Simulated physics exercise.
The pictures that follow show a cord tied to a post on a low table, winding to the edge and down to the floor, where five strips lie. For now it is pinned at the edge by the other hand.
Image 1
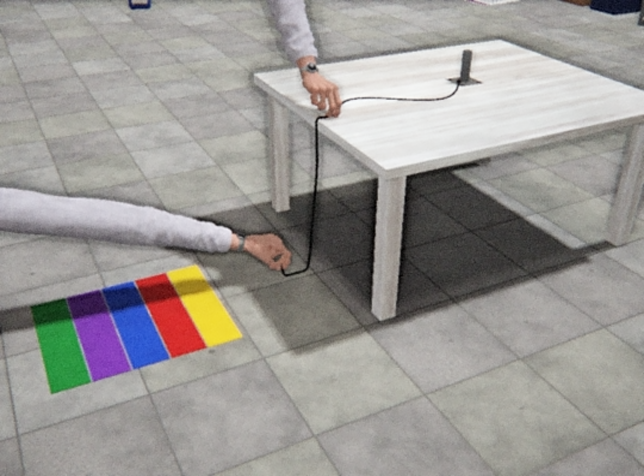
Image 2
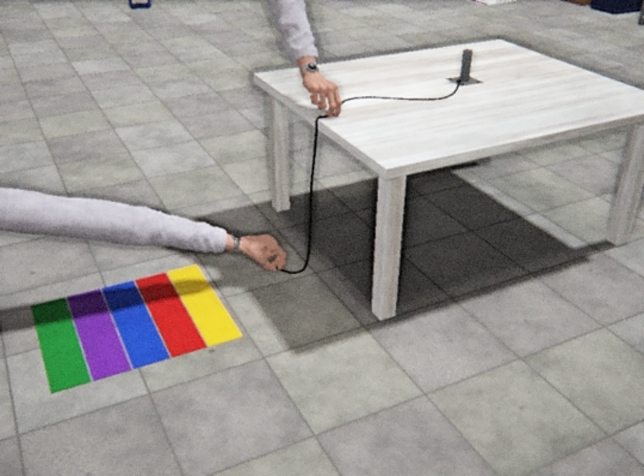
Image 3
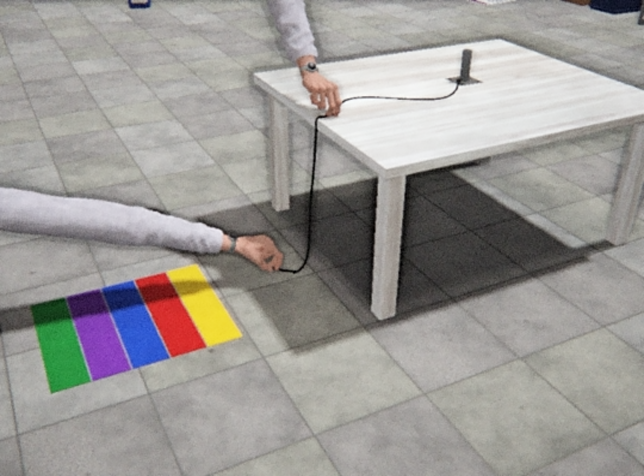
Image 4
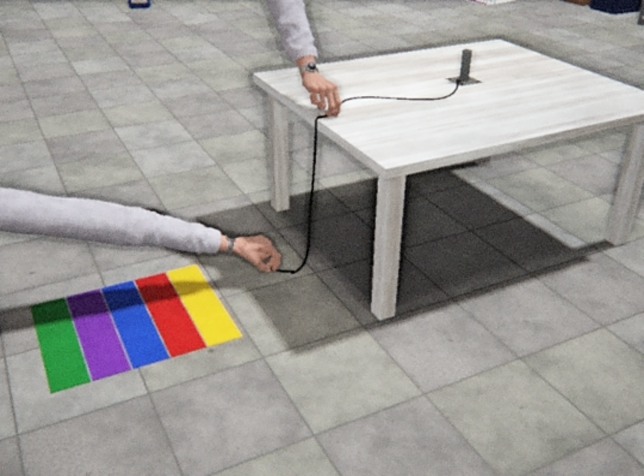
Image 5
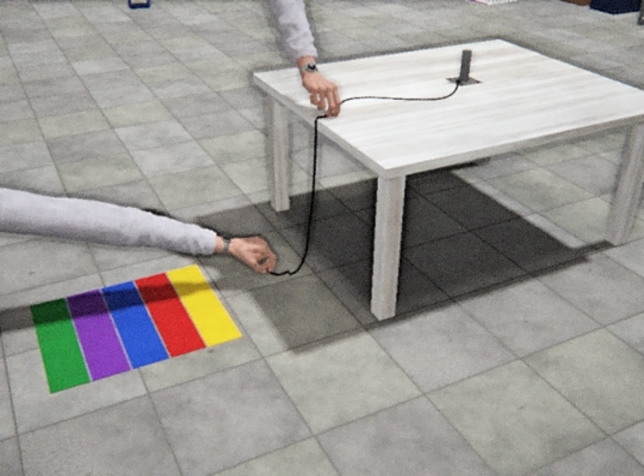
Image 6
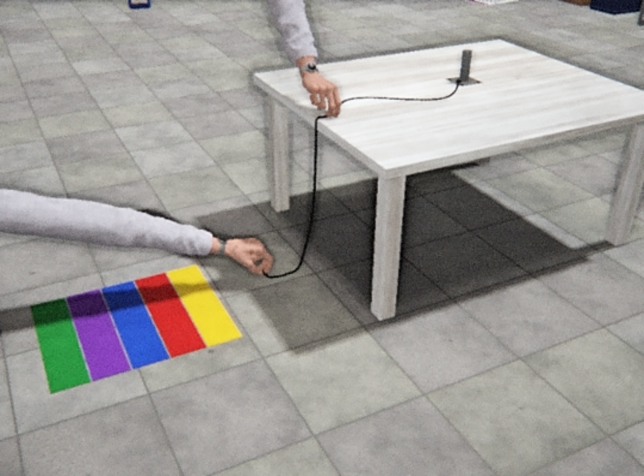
A hand slowly draws a black cord's end slightly left while another pins it on the table.
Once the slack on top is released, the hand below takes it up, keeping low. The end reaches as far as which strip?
As far as the blue strip.
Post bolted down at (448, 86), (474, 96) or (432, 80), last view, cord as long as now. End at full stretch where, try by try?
Roughly (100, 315), then (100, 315), then (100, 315).
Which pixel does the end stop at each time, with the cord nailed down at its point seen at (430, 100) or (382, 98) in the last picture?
Respectively (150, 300) and (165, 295).
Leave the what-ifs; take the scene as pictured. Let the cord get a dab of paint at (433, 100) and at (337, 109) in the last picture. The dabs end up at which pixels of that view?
First one: (408, 95); second one: (313, 120).
Soon after, end near (196, 289); over yellow.
Then, end near (155, 299); over red.
At full stretch, end near (131, 305); over blue. It halts on the blue strip.
